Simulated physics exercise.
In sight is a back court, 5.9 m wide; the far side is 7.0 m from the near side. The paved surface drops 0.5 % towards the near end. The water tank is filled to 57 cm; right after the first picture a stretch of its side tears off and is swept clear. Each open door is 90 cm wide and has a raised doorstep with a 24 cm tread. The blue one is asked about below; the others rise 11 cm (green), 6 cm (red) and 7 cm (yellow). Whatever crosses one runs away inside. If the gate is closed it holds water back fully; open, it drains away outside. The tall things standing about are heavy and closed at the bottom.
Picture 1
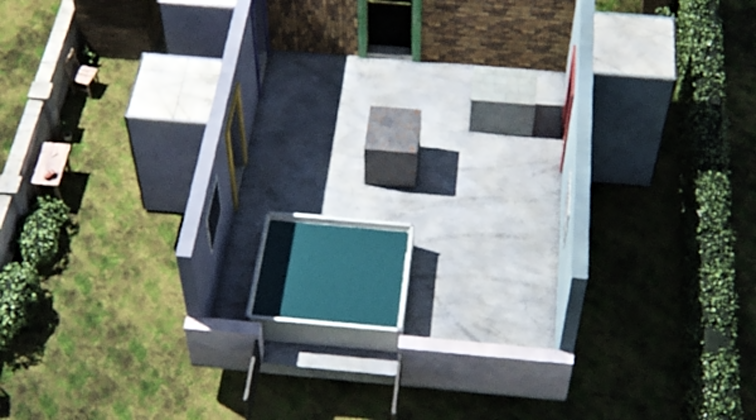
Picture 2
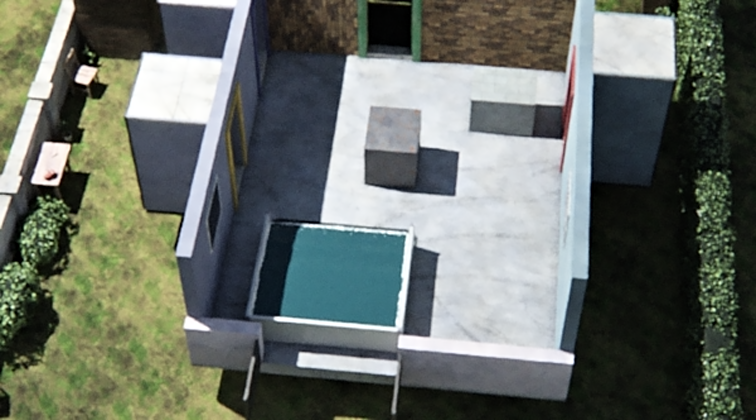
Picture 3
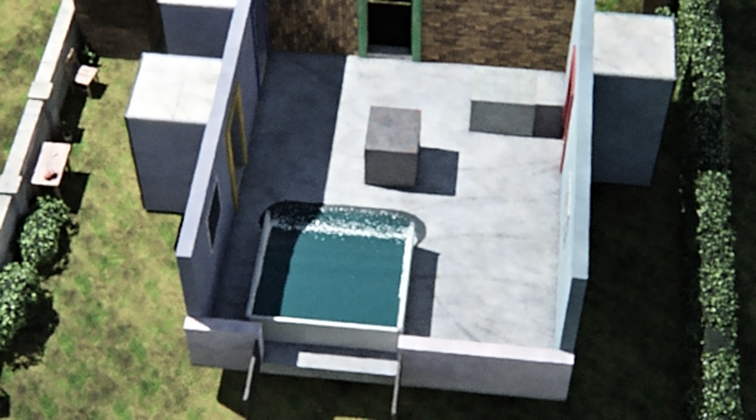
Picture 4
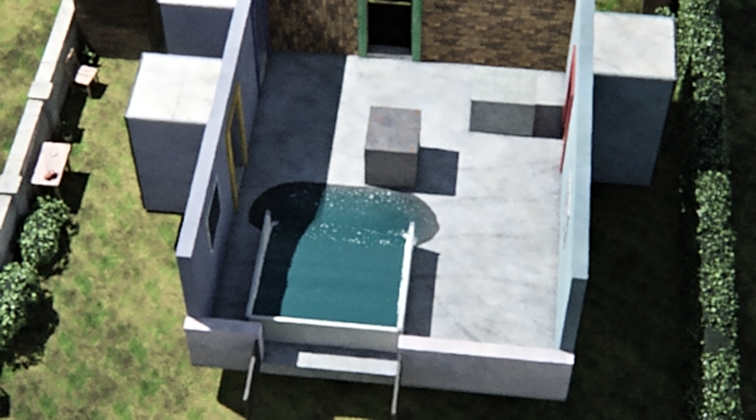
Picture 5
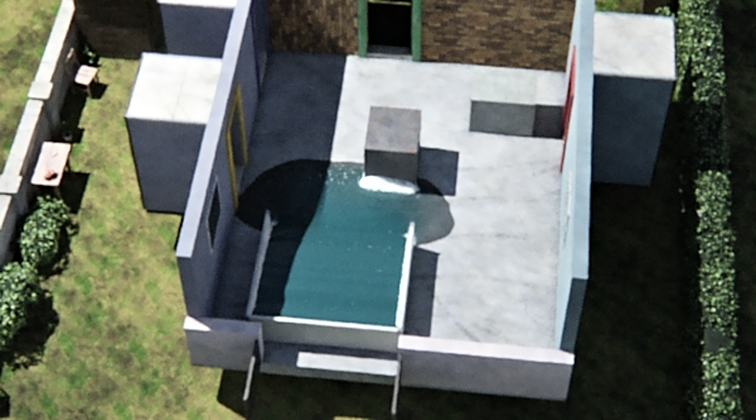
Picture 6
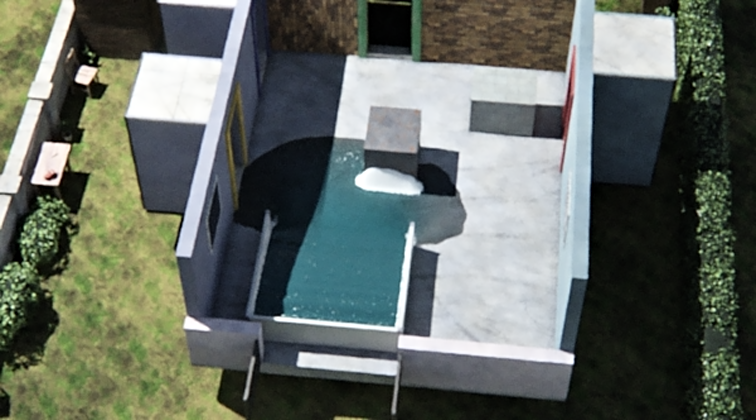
Water pouring from the far side of an open tank, spreading across a pale paved courtyard and foaming against a grey block.
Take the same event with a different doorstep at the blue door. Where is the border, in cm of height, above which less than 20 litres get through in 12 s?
At least 26.5 cm or so.
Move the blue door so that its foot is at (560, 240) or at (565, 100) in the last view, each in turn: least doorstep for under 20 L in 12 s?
About 9.5 and 17 cm.
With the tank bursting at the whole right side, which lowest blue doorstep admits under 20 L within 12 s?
Then roughly 14.5 cm.
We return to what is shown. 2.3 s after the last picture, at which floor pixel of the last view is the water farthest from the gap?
Near (559, 98).
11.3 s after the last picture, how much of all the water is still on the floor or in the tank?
Roughly 88 in a hundred.
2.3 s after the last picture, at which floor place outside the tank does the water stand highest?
Near (267, 61).
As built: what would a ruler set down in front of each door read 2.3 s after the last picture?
Depths in cm: Green 16, red 15, blue 30, yellow 9.
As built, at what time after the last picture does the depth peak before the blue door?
Around 2.8 s.
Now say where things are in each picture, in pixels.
In the first frame, the water tank at (332, 272) is whole and still, 57 cm deep; the blue door at (260, 39) is dry.
In the second frame, water pours out on the far side and has run 0.3 m, to a hidden place; about 8 cm deep outside, 57 cm at the back.
In the third frame, the gap is on the far side, the front 0.8 m out at (339, 207); the back of the water tank holds 57 cm.
In the fourth frame, the front is at (293, 185), 1.2 m from the gap on the far side; 3.4 m2 of floor is wet, 57 cm left at the back.
In the fifth frame, the front is at (349, 165), 1.8 m from the gap on the far side; 4.9 m2 of floor is wet, 56 cm left at the back.
In the sixth frame, water pours out on the far side and has run 2.3 m, to (321, 140); about 7 cm deep outside, 50 cm at the back; 1.9 m in a straight line remain to the blue door at (260, 39).
Then, 0.7 s after the last picture water covers 40 % of the floor, deepest (39 cm) near (377, 193); it has not reached the blue door.
Then, 2.3 s after the last picture water covers 60 % of the floor, deepest (38 cm) near (267, 61); 30 cm at the blue door, 8 litres in over its 26 cm doorstep.
Then, 11.3 s after the last picture water covers 95 % of the floor, deepest (15 cm) near (549, 305); 7 cm at the blue door, 22 litres in over its 26 cm doorstep.
At the blue door as built, the water peaked near 31 cm, 2.7 s after the last picture.
With a doorstep of 24.5 cm, 28 litres would have come in within the 12 s; with 28.5 cm, 14 litres. So under 20 litres takes about 26.5 cm.
